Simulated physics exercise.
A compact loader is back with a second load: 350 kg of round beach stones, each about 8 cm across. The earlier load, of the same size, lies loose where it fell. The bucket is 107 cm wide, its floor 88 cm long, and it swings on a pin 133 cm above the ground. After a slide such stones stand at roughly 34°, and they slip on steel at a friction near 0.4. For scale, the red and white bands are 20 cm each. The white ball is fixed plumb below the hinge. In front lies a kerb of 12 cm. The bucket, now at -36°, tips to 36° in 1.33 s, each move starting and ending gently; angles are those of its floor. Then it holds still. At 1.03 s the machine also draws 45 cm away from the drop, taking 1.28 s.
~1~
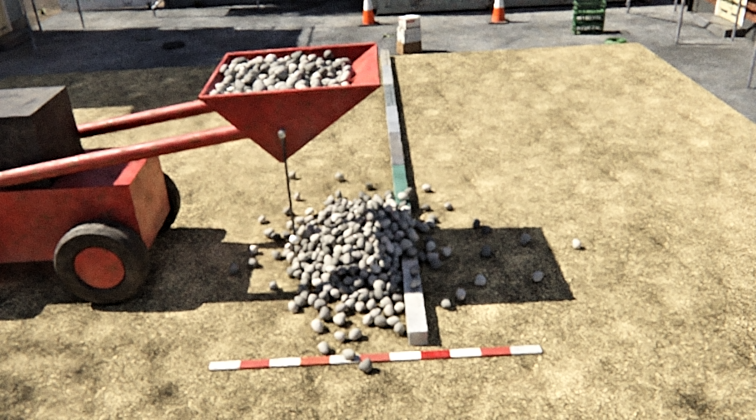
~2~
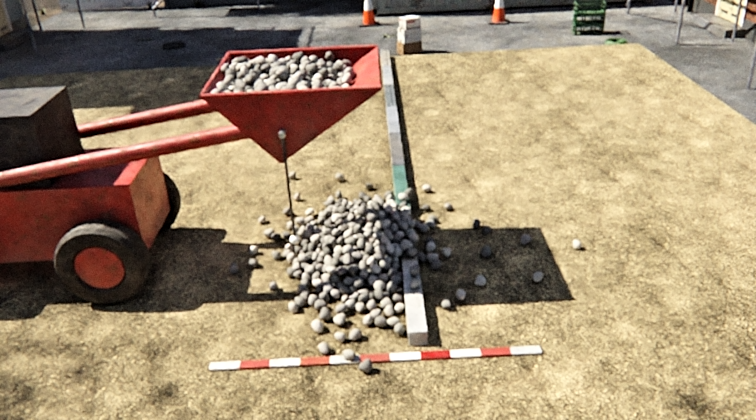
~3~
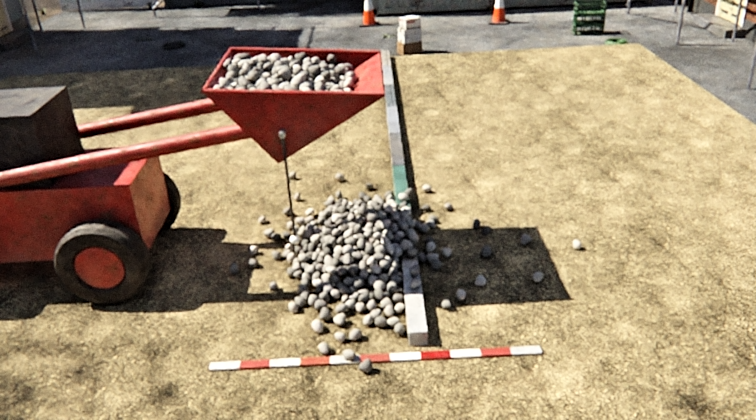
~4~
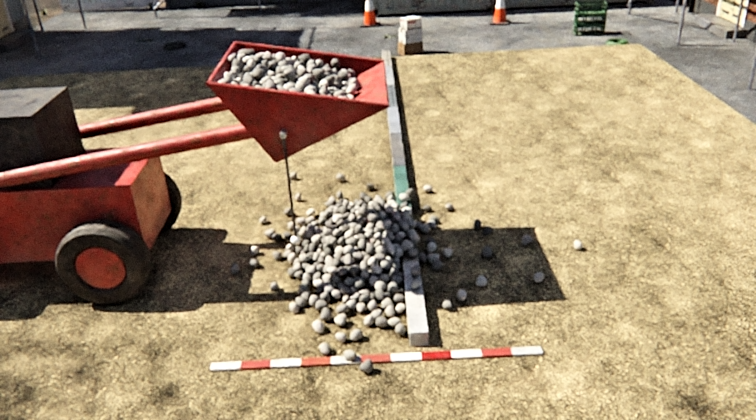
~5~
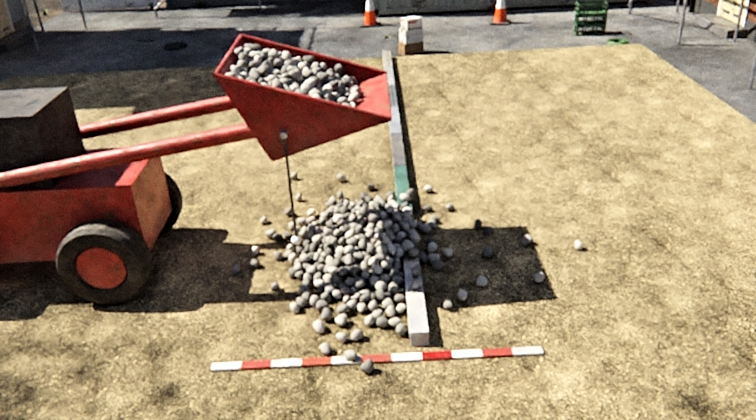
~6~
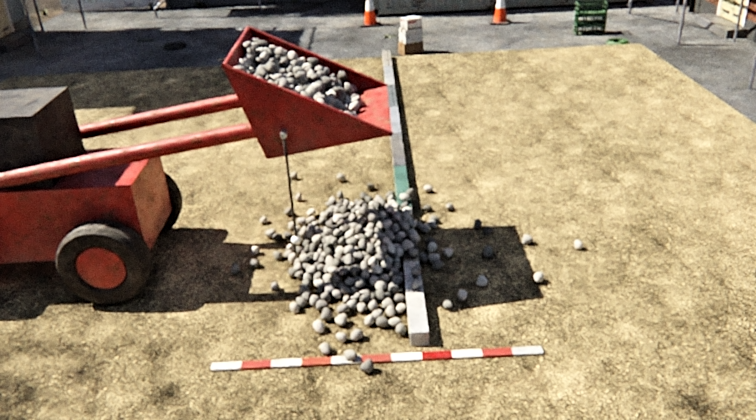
The clip opens on a red machine at left holding a bucket of rounded grey stones above a loose pile lying against a kerb, with a red and white striped bar in front. The bucket slowly tilts, its right lip lowering and its back rising, while the pile below stays still.
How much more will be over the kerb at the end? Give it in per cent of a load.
Close to 59 parts in a hundred.
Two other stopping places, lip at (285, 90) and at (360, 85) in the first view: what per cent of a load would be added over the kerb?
Near 0 per cent from the first place, 45 from the second.
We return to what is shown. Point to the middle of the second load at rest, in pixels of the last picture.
Near (429, 241).
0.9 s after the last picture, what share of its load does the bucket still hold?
About 40 per cent.
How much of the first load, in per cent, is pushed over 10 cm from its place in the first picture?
Roughly 10 per cent of them.
Then, 0.4 s after the last picture the floor is at 25°; in per cent of one load, 100 in the bucket, 95 on this side of the kerb, 5 over the kerb; the foremost stones are at (503, 243).
Then, 0.9 s after the last picture the floor is at 36°; in per cent of one load, 41 in the bucket, 145 on this side of the kerb, 14 over the kerb; the foremost stones are at (503, 243).
Then, 2.2 s after the last picture the floor is at 36°; in per cent of one load, 0 in the bucket, 137 on this side of the kerb, 63 over the kerb; the foremost stones are at (621, 228).
Then, 4.9 s after the last picture the floor is at 36°; in per cent of one load, 0 in the bucket, 137 on this side of the kerb, 63 over the kerb; the foremost stones are at (622, 228). Net gain over the kerb, 59.
